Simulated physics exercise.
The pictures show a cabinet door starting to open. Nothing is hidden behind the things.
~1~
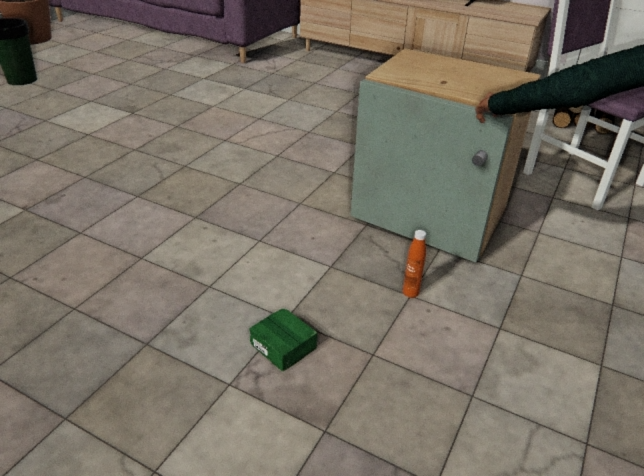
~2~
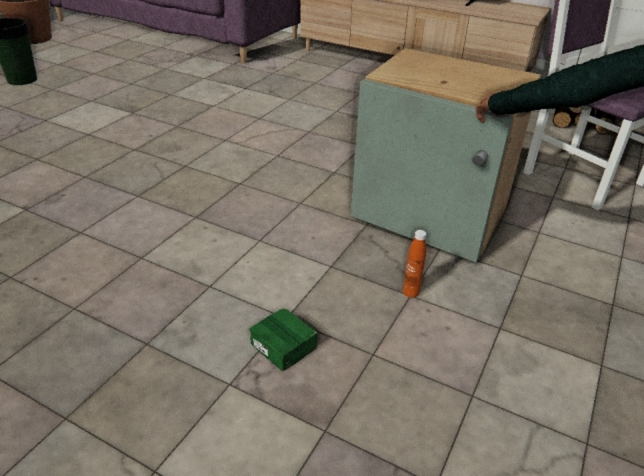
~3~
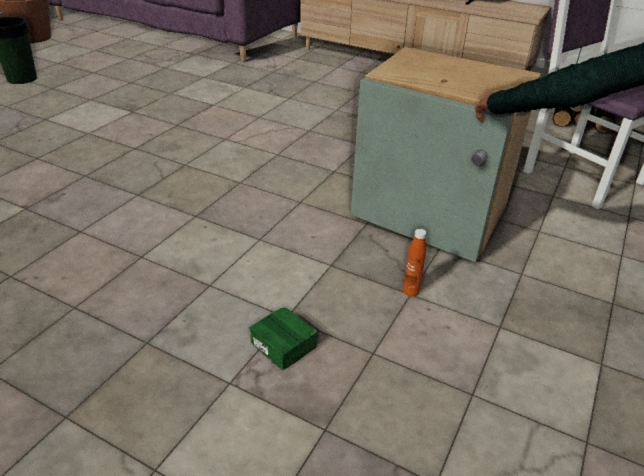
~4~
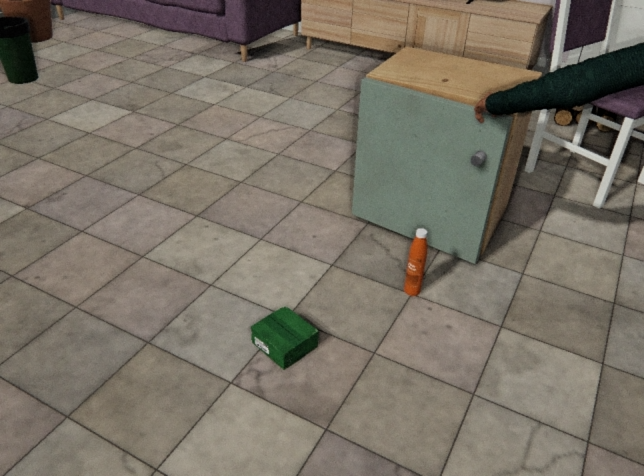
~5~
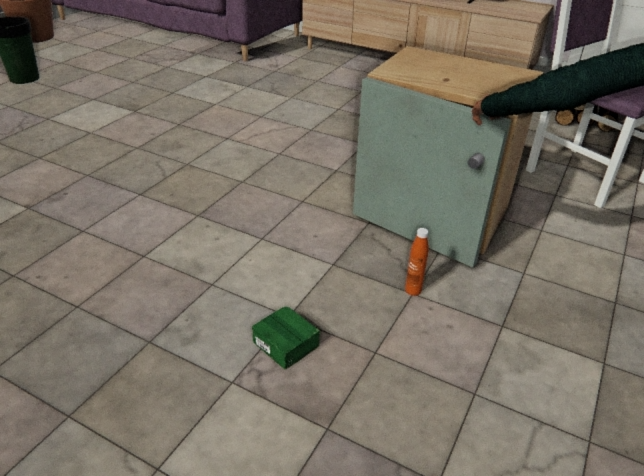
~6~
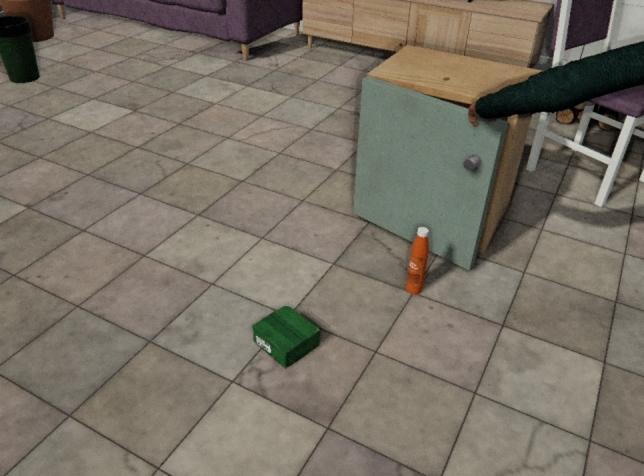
A dark green arm slightly opens a pale green cabinet door behind an orange bottle.
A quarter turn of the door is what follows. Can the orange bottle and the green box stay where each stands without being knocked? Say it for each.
The orange bottle gets shoved and the green box stays untouched.
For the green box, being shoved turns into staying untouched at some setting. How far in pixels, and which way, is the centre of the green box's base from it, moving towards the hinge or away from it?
Roughly 28 pixels up.
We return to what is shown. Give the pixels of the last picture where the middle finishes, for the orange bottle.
Around (280, 258).
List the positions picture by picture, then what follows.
In the first frame, door 4° open; orange bottle (415, 264); green box (283, 338); door (419, 175).
In the second frame, door 4° open; green box (284, 338); door (419, 175).
In the third frame, door 5° open; orange bottle (416, 263); door (418, 175).
In the fourth frame, door 7° open; green box (285, 337); door (418, 175).
In the fifth frame, door 10° open; orange bottle (418, 262); door (417, 176).
In the sixth frame, door 13° open; orange bottle (418, 261); green box (286, 335); door (416, 177).
Then, 1.20 s later than the last frame, door 50° open; orange bottle shifted well along near (382, 269); green box at rest near (286, 335).
Then, 1.70 s later than the last frame, door 65° open; orange bottle shifted well along near (342, 270); green box at rest near (286, 335).
Then, 2.14 s later than the last frame, door 79° open; orange bottle shifted well along near (307, 265); green box at rest near (286, 335).
When it is over, the orange bottle is pushed along, near (280, 258); the green box remains where it is, near (286, 335).
